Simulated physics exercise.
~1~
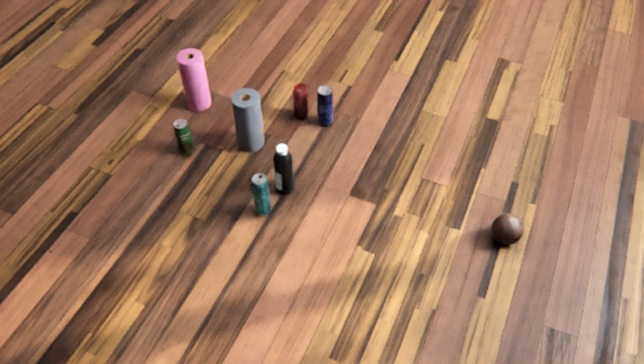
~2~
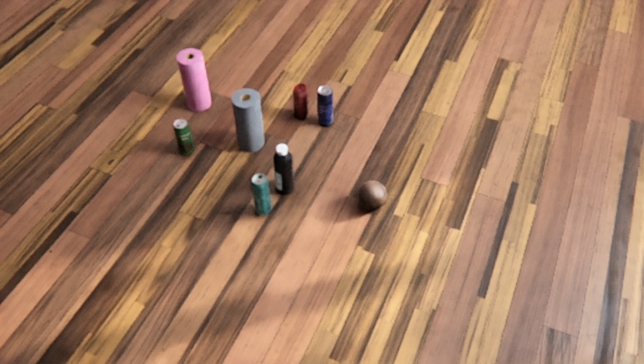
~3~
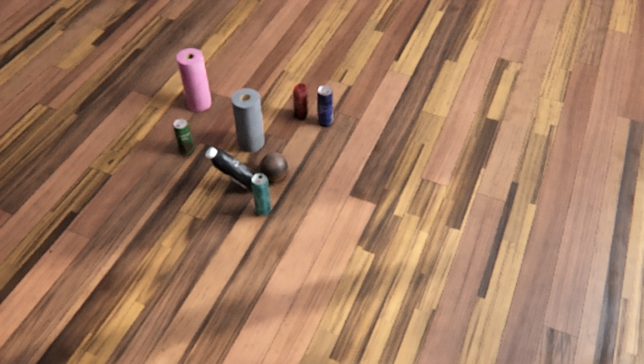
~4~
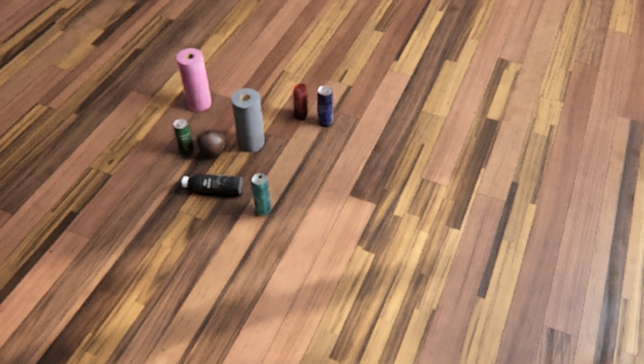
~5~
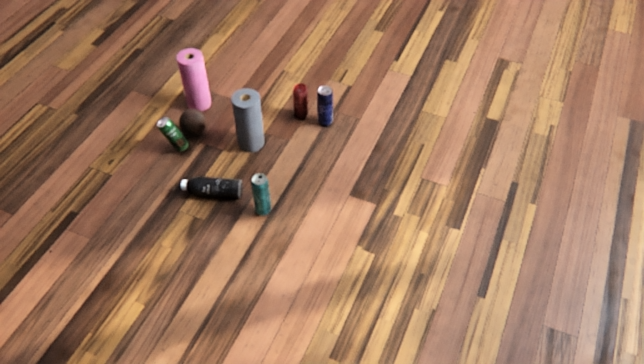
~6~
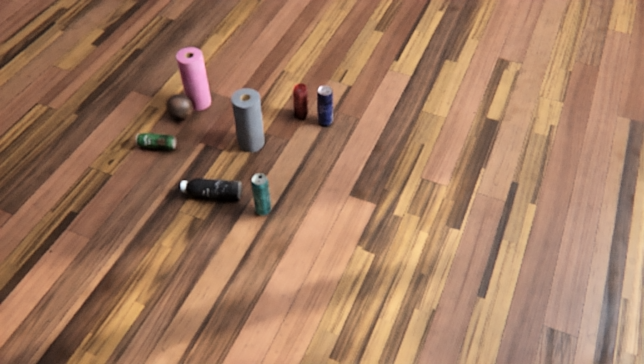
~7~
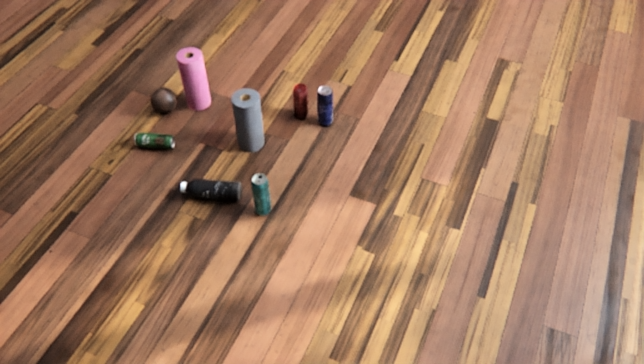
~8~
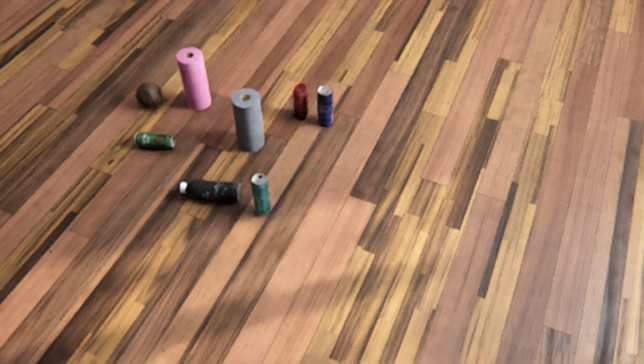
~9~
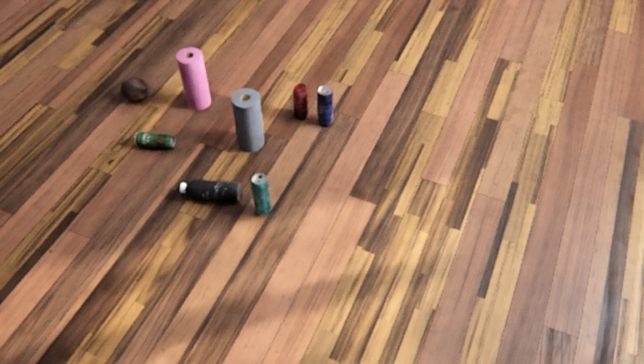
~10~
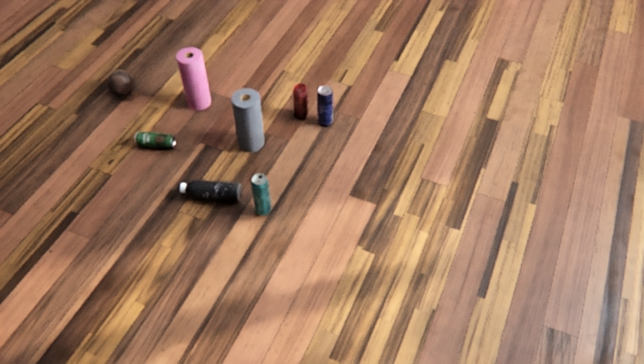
A brown ball rolls leftward across a wooden plank floor toward a loose group of upright objects, including pink and grey rolls, a black bottle, and red, blue, green and turquoise cans. It runs into the black bottle, which tips to the left and ends up lying on its side. The ball carries on past the grey roll and reaches the green can, which leans and then topples over too. Slowing, the ball passes in front of the pink roll and drifts toward the upper left. At the end it is left of the pink roll, with the bottle and green can lying down and everything else still standing.
